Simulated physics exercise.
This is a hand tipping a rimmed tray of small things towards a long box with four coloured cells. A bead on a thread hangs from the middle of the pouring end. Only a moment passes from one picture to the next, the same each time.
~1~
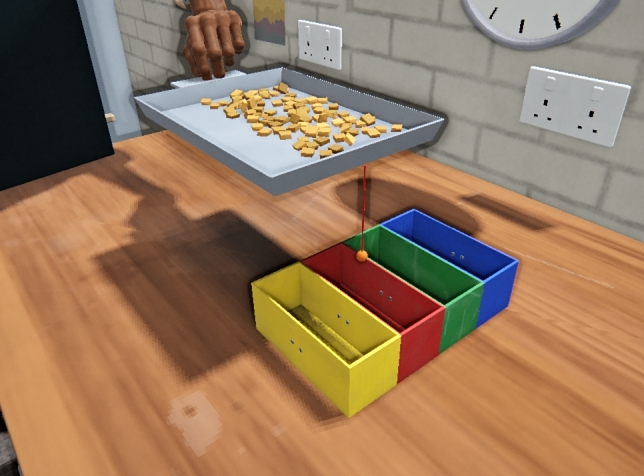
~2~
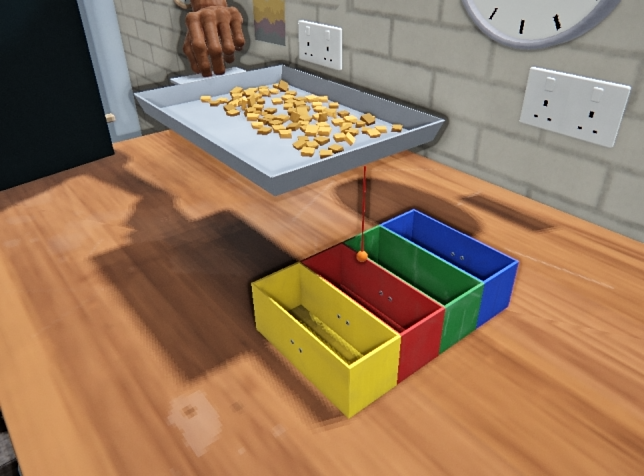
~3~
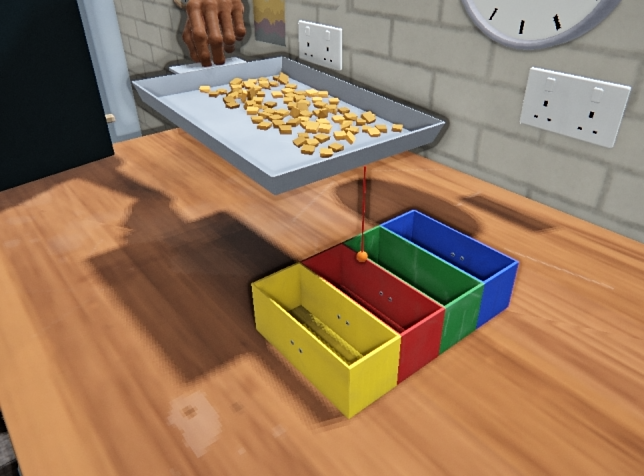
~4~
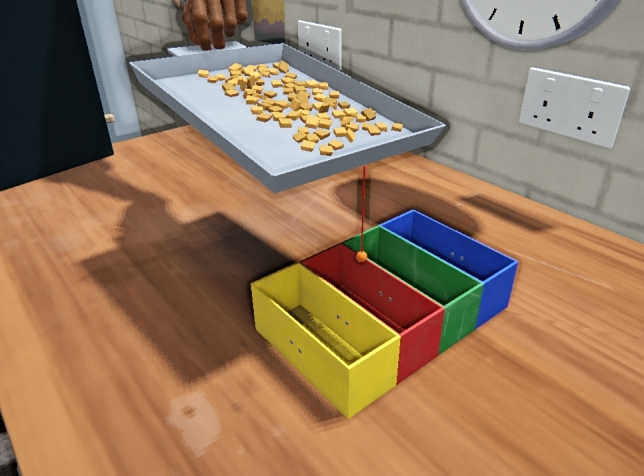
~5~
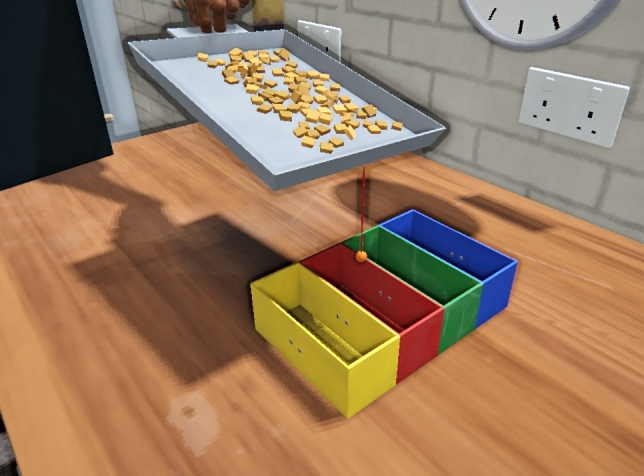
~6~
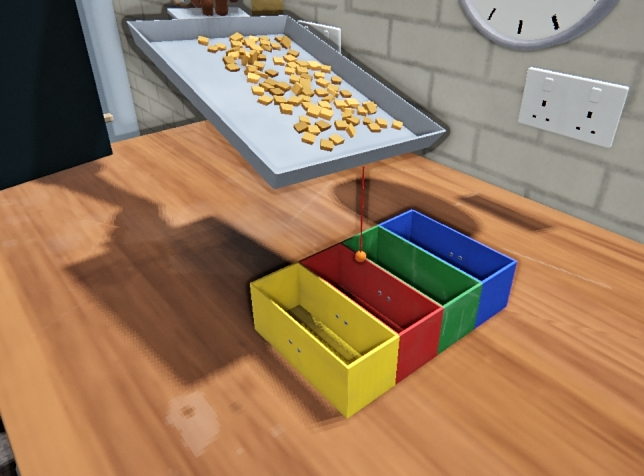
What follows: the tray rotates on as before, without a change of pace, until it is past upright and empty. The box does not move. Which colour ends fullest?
It favours the blue compartment.
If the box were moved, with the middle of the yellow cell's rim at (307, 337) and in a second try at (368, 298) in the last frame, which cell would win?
The first try: The blue cell. The second: The green cell.
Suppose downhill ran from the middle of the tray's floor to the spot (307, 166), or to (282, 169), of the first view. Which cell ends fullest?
One: Yellow. Two: The yellow one.
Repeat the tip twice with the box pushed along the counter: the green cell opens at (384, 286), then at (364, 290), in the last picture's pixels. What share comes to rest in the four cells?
Roughly 60 per cent, and 40 per cent.
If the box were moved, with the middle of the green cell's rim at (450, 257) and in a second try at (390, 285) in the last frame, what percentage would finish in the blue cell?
First some 10, then 50 per cent.
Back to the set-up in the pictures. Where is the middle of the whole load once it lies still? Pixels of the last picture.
Roughly at (438, 295).
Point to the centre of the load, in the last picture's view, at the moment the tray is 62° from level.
At about (397, 125).
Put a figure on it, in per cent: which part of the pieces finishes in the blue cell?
Close to 50 per cent.
Soon, tray tipped steeply; all on the tray.
A while on, tray tipped past a quarter turn; about a quarter on the tray; about a quarter in the blue cell; a small part in the green cell; a small part in the red cell; about a third falling or outside the box.
Towards the end, tray tipped past a quarter turn; about half in the blue cell; about a third in the green cell; a small part in the red cell; a stray few falling or outside the box.
Finally, tray tipped past a quarter turn; about half in the blue cell; about a third in the green cell; a small part in the red cell; none in the yellow cell; a stray few outside the box.
